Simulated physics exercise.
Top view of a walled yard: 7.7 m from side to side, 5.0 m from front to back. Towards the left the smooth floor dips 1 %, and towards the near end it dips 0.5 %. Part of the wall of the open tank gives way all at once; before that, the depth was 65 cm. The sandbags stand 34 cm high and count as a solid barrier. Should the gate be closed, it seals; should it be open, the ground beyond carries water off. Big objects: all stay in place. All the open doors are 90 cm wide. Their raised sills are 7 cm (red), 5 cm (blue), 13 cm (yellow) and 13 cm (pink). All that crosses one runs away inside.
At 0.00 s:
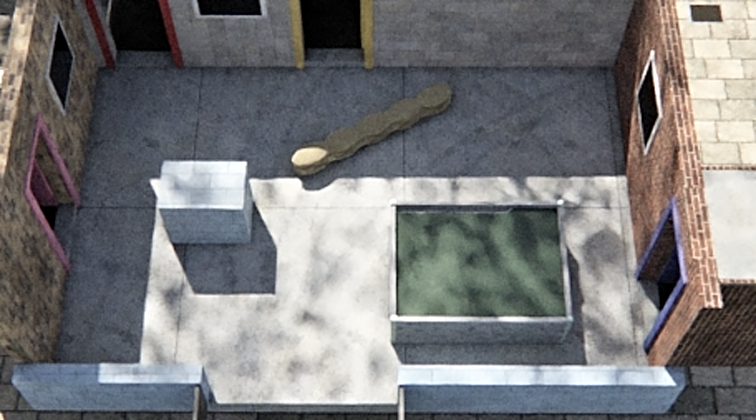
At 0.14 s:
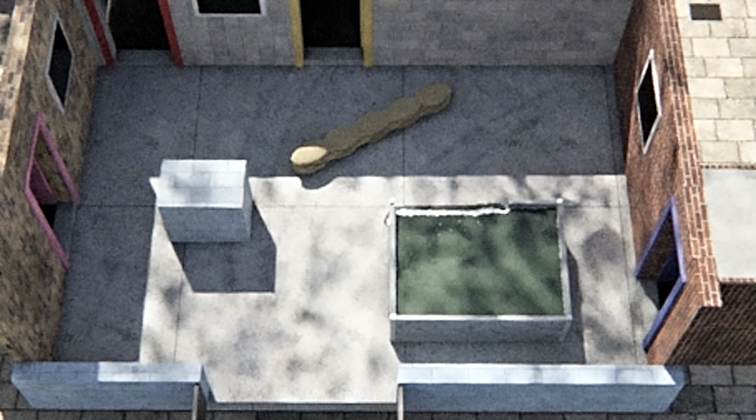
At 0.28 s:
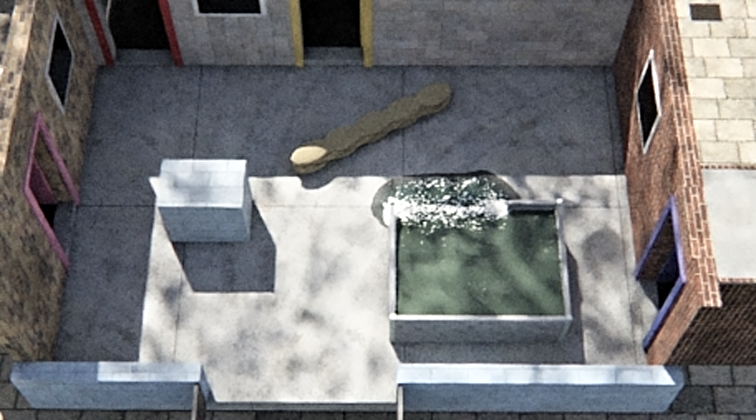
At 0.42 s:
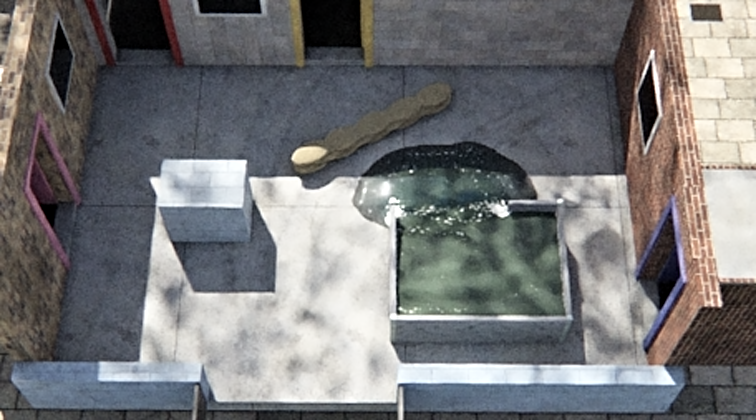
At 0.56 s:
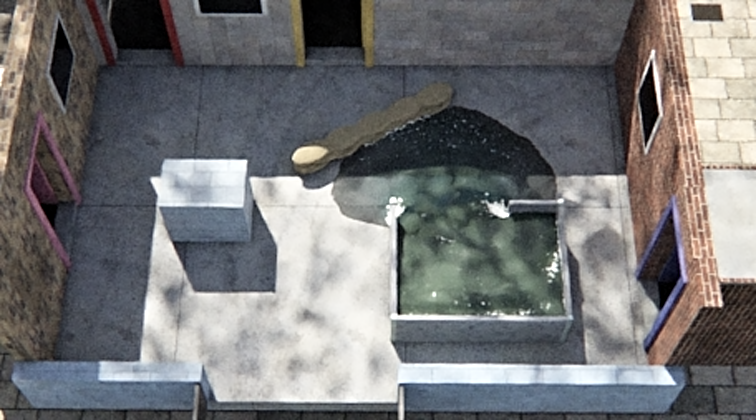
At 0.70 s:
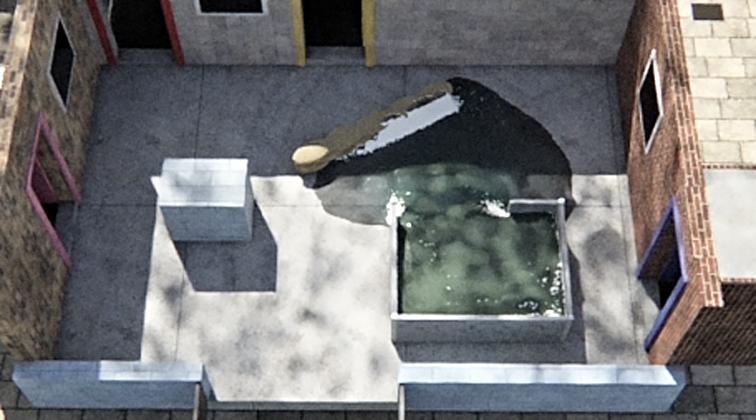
A tank's far wall gives way and green water spreads across the yard to sandbags.
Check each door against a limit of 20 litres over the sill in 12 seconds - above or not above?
The red door never breaches the limit; the blue door breaches the limit; the yellow door never breaches the limit; the pink door never breaches the limit.
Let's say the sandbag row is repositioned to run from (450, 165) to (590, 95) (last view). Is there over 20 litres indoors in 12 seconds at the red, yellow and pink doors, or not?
At the red door the limit is exceeded, at the yellow door it is exceeded, and at the pink door it is not reached.
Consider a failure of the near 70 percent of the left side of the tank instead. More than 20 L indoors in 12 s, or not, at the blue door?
Against the limit, blue does not exceed it.
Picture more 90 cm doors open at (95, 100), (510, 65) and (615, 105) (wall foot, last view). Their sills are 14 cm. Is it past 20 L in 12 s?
Door 1: Lower; door 2: Higher; door 3: Higher.
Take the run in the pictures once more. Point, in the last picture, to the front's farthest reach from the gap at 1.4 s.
I'd put it near pixel (571, 72) of the last picture.
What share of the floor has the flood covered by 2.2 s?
25 %.
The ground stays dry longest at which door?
Door: Pink.
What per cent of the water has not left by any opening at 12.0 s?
I'd put it at some 80 percent still there.
After 1.4 s water covers 20 % of the floor and is deepest (45 cm) near (401, 133); red door not reached, blue door not reached, yellow door not reached, pink door not reached.
After 2.2 s water covers 25 % of the floor and is deepest (43 cm) near (607, 72); red door not reached, blue door not reached, yellow door 5 cm at the sill, 0 L in, pink door not reached.
After 3.5 s water covers 60 % of the floor and is deepest (26 cm) near (596, 82); red door not reached, blue door 4 cm at the sill, 0 L in, yellow door 2 cm at the sill, 0 L in, pink door not reached.
After 7.0 s water covers 85 % of the floor and is deepest (15 cm) near (578, 306); red door 4 cm at the sill, 0 L in, blue door 10 cm at the sill, 24 L in, yellow door 2 cm at the sill, 0 L in, pink door 7 cm at the sill, 0 L in.
After 12.0 s water covers 90 % of the floor and is deepest (12 cm) near (53, 382); red door 5 cm at the sill, 0 L in, blue door 7 cm at the sill, 88 L in, yellow door 1 cm at the sill, 0 L in, pink door 9 cm at the sill, 0 L in.
